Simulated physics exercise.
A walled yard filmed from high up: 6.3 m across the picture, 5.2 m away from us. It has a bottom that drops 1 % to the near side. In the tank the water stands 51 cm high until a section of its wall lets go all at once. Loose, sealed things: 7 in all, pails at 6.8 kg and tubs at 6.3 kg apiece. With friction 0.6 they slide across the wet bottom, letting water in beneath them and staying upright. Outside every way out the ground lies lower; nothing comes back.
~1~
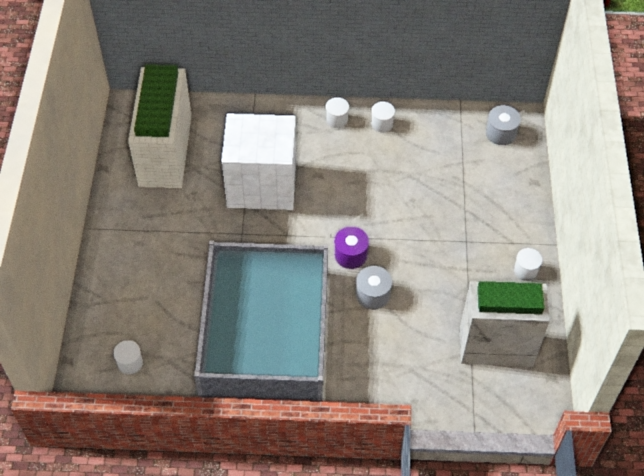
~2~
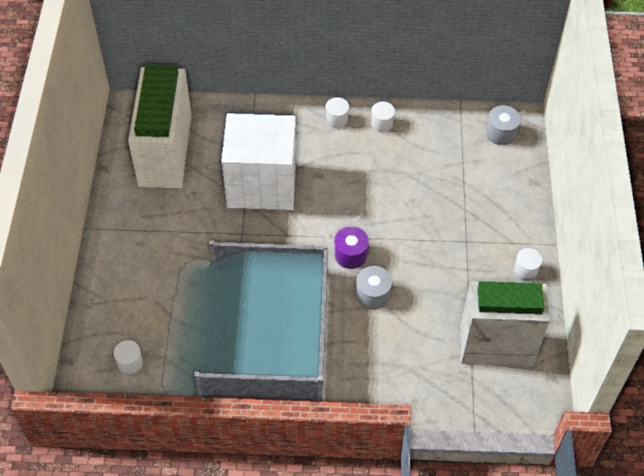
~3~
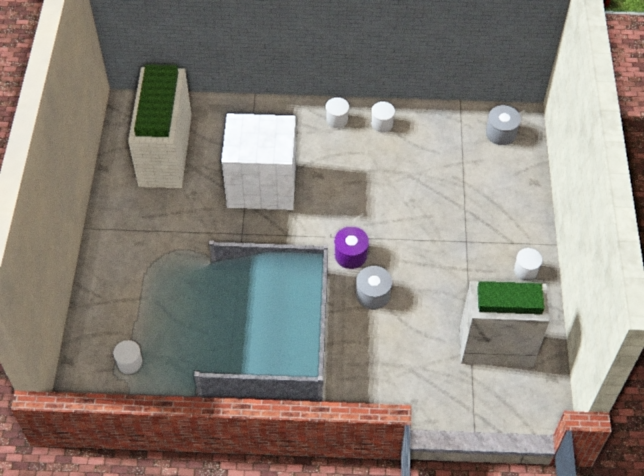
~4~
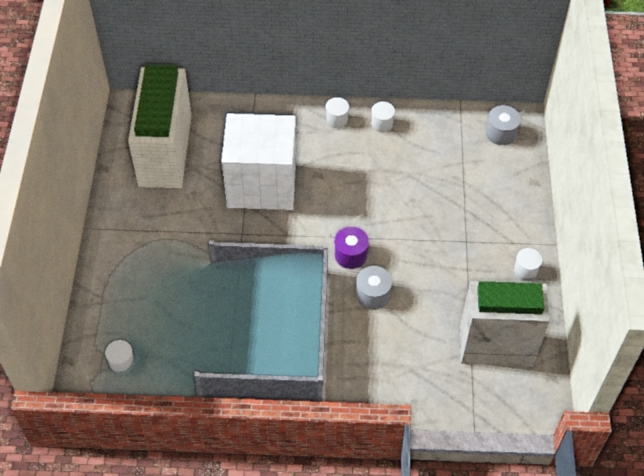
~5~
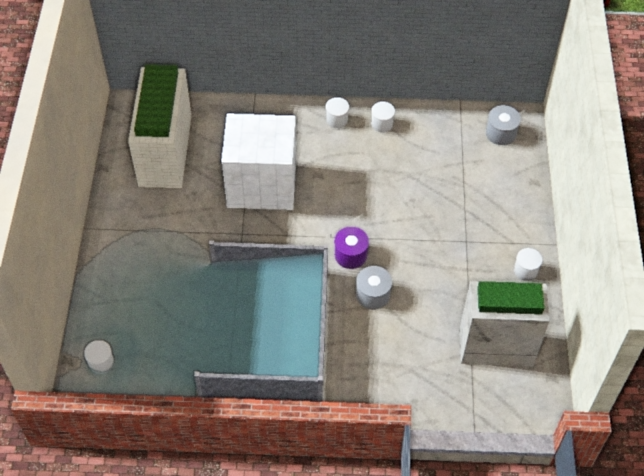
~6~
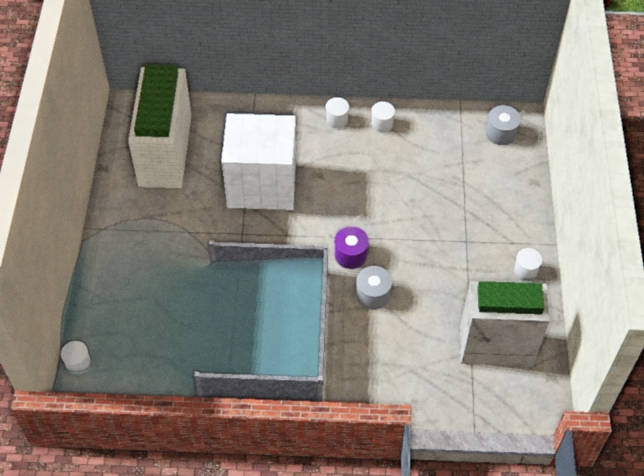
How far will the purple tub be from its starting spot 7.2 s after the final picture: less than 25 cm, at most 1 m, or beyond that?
Distance: Minimal.
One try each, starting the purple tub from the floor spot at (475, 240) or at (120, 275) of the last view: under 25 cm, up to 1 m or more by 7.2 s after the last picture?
Taken in turn, it stays almost motionless and then is carried a long way.
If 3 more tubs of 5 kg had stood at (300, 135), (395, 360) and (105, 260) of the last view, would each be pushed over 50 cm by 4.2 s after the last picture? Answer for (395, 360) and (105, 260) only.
So that's behind the line and then across the line.
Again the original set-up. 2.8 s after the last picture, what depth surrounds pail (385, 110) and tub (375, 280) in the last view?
About 0 and 0 cm.
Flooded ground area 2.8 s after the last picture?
Wet: Near 15 m2.
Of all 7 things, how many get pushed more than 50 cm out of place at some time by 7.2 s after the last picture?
I get 1.
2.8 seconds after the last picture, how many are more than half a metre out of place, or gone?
The count is 1.
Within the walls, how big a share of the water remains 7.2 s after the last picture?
Roughly 98 percent.
Then, 0.9 s after the last picture the purple tub is near (352, 241), 0.0 m from its start, aground; 0 of 7 are out; 1 afloat.
Then, 2.8 s after the last picture the purple tub is near (352, 241), 0.0 m from its start, aground; 0 of 7 are out; 1 afloat.
Then, 4.8 s after the last picture the purple tub is near (352, 241), 0.0 m from its start, aground; 0 of 7 are out; 0 afloat.
Then, 7.2 s after the last picture the purple tub is near (352, 241), 0.0 m from its start, aground; 0 of 7 are out; 0 afloat.
